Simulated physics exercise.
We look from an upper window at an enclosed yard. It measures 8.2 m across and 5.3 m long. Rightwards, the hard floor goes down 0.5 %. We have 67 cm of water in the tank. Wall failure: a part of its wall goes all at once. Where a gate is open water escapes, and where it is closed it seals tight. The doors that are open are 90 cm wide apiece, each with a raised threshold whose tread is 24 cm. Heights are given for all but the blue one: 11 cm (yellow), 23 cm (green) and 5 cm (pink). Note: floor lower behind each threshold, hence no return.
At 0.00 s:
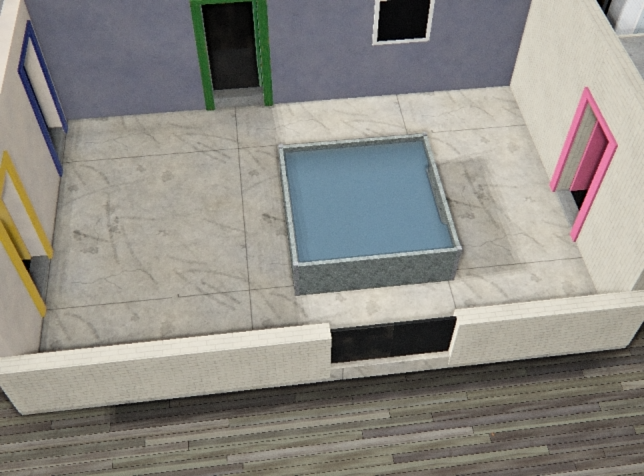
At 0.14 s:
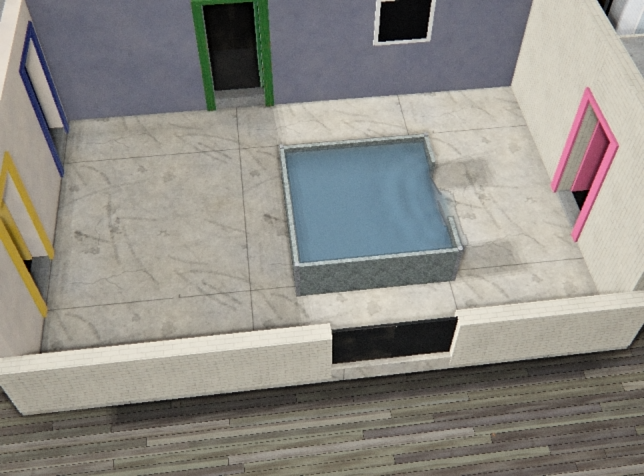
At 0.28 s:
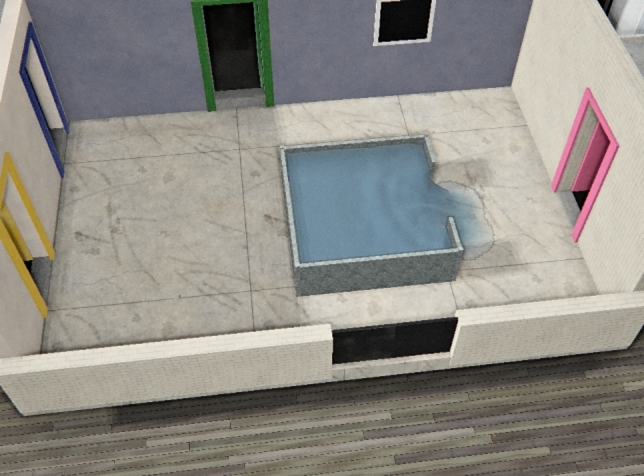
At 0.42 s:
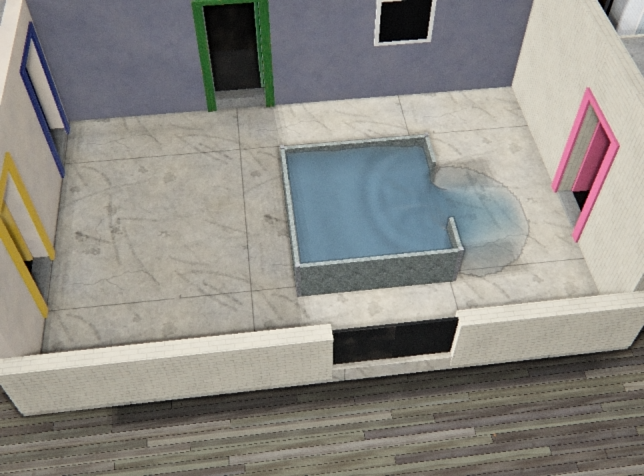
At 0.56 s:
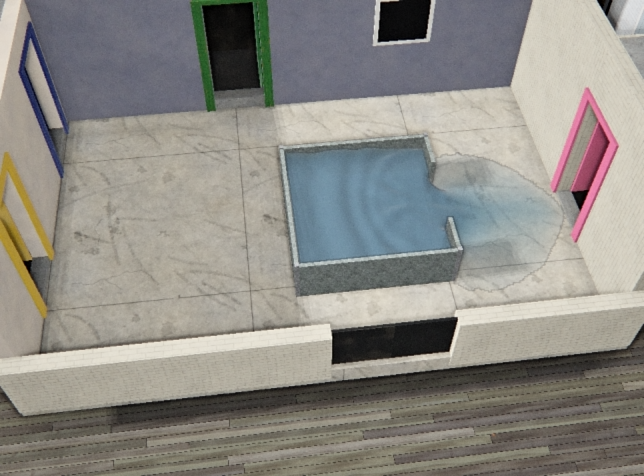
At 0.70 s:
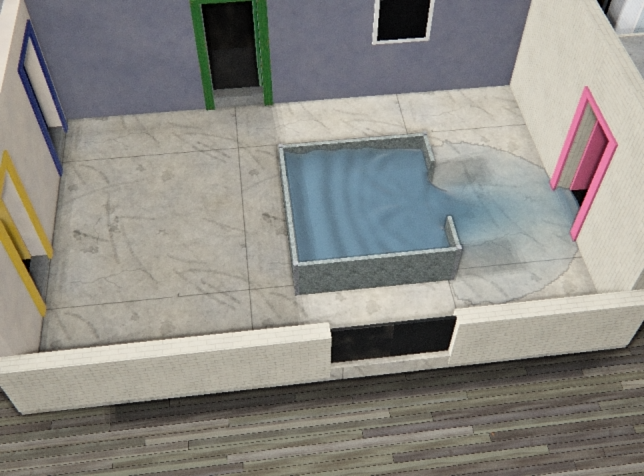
Water poured through a gap that opened in the right side of a square tank in a walled yard, fanning across the pale floor to the pink doorway while ripples crossed the pool.
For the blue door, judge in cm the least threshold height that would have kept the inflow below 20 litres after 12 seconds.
A threshold of about 4.5 cm.
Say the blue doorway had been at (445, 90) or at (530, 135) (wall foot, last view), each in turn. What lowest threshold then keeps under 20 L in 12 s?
11.5 and 15 cm.
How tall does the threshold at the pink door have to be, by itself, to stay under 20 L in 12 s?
At pink, roughly 35 cm.
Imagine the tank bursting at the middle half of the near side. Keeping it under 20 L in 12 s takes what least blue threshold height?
About 7.5 centimetres.
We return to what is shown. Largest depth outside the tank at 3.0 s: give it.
Around 29 centimetres.
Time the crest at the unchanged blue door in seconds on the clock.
Some 10.0 s, more or less.
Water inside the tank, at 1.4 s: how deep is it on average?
Close to 49 cm deep on average.
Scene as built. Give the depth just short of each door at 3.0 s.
Depths in cm: Yellow 0, green 0, blue 0, pink 25.
After 1.4 s water covers 20 % of the floor, deepest (42 cm) near (439, 222); it has not reached the blue door.
After 3.0 s water covers 30 % of the floor, deepest (29 cm) near (601, 313); it has not reached the blue door.
After 12.0 s water covers 100 % of the floor, deepest (10 cm) near (569, 237); 8 cm at the blue door, 0 litres in over its 17 cm threshold.
At the blue door as built, the water arrived by 7.0 s and peaked near 9 cm at 10.2 s.
Run again over the same 12 s with other heights there, 28 litres in over 4 cm, 12 litres over 5.5 cm. The limit of 20 litres is kept from about 4.5 cm up.
